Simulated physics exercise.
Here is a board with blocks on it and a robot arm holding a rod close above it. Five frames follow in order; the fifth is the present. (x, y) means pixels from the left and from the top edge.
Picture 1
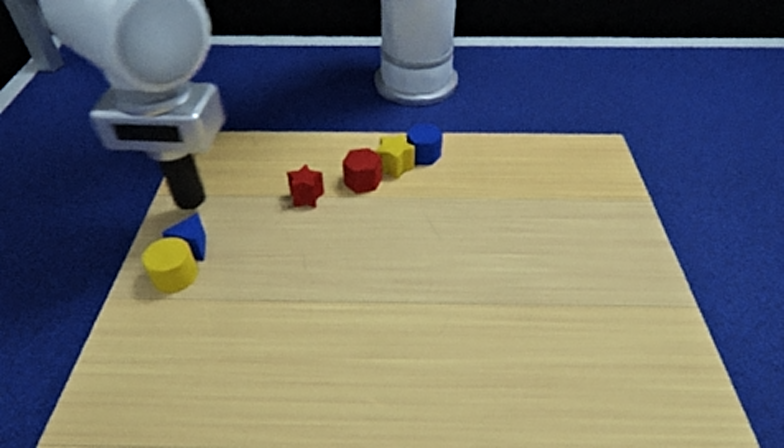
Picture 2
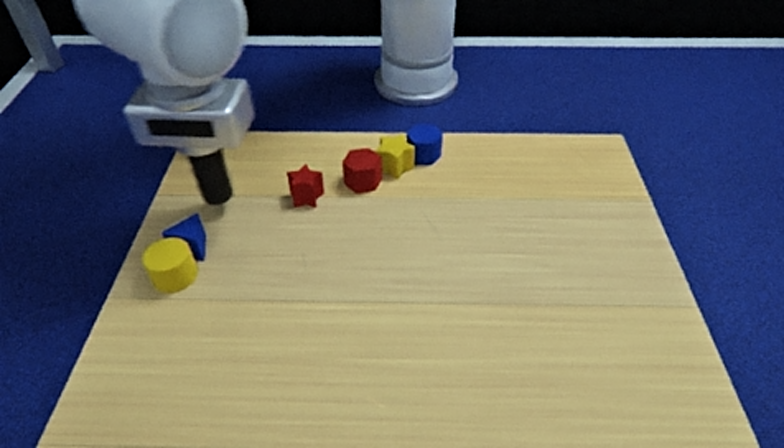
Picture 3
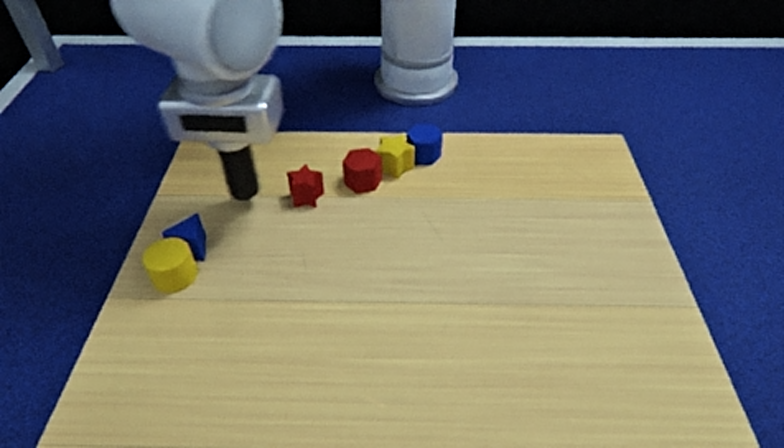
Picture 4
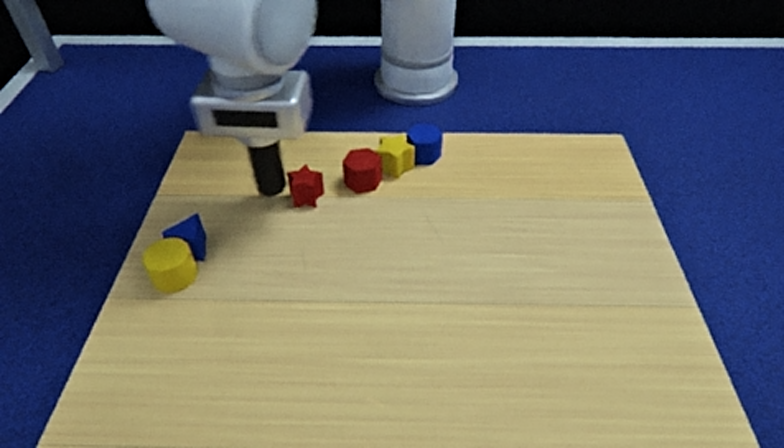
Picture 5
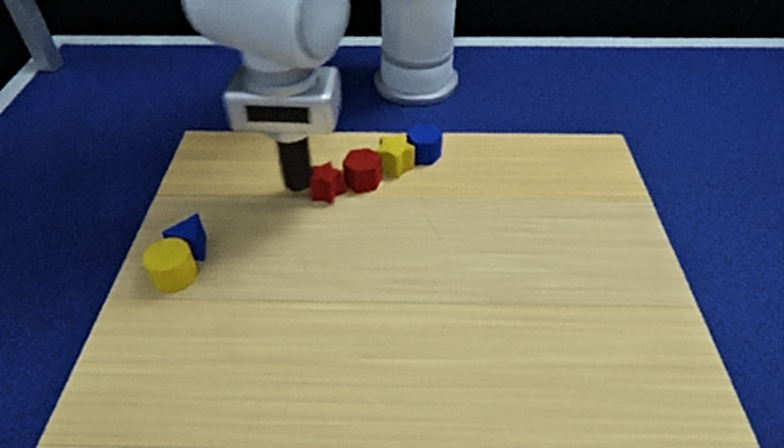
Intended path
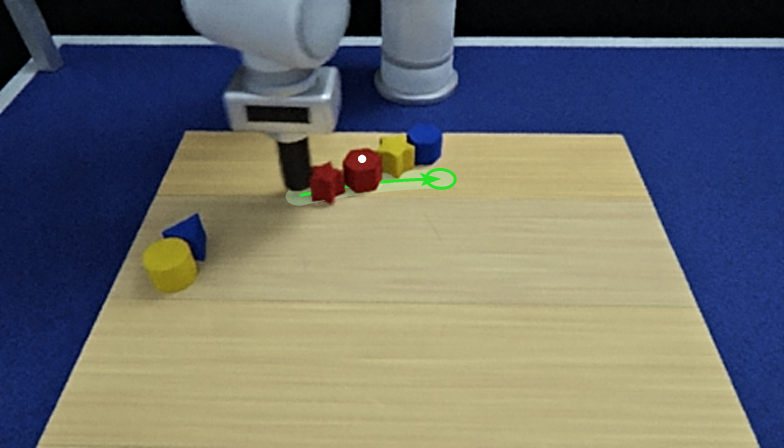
On a wooden board, a robot arm moves its black rod right and nudges the red star toward a red block.
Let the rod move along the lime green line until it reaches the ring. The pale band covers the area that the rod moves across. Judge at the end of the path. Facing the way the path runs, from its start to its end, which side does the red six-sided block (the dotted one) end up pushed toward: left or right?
Sideways shift: Right.
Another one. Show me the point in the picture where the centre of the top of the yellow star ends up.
So, by the moment the path ends, you'll find the top centre of the yellow star at (424, 140).
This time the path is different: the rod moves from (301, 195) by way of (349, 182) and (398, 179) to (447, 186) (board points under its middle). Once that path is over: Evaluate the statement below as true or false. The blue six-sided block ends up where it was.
The statement is false.
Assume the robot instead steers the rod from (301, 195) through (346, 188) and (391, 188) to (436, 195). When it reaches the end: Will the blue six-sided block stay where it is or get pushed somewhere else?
By the end it has moved.
Drawn move, from (301, 195) via (348, 186) and (394, 181), ending at (441, 179); the dot is on the red six-sided block.
What follows on the original path. One third of the way, rod at (347, 173); red star at (364, 177), turned 50° clockwise; red six-sided block at (388, 160), turned 70° anticlockwise; yellow star at (401, 141); blue six-sided block at (428, 132).
Two thirds of the way, rod at (395, 168); red star at (376, 178), turned 100° clockwise; red six-sided block at (427, 163), turned 75° anticlockwise; yellow star at (411, 142), turned 55° anticlockwise; blue six-sided block at (434, 125), turned 20° clockwise.
At the end, rod at (442, 166); red star at (376, 178), turned 100° clockwise; red six-sided block at (472, 168), turned 35° anticlockwise; yellow star at (424, 140), turned 120° anticlockwise; blue six-sided block at (434, 122), turned 35° clockwise.
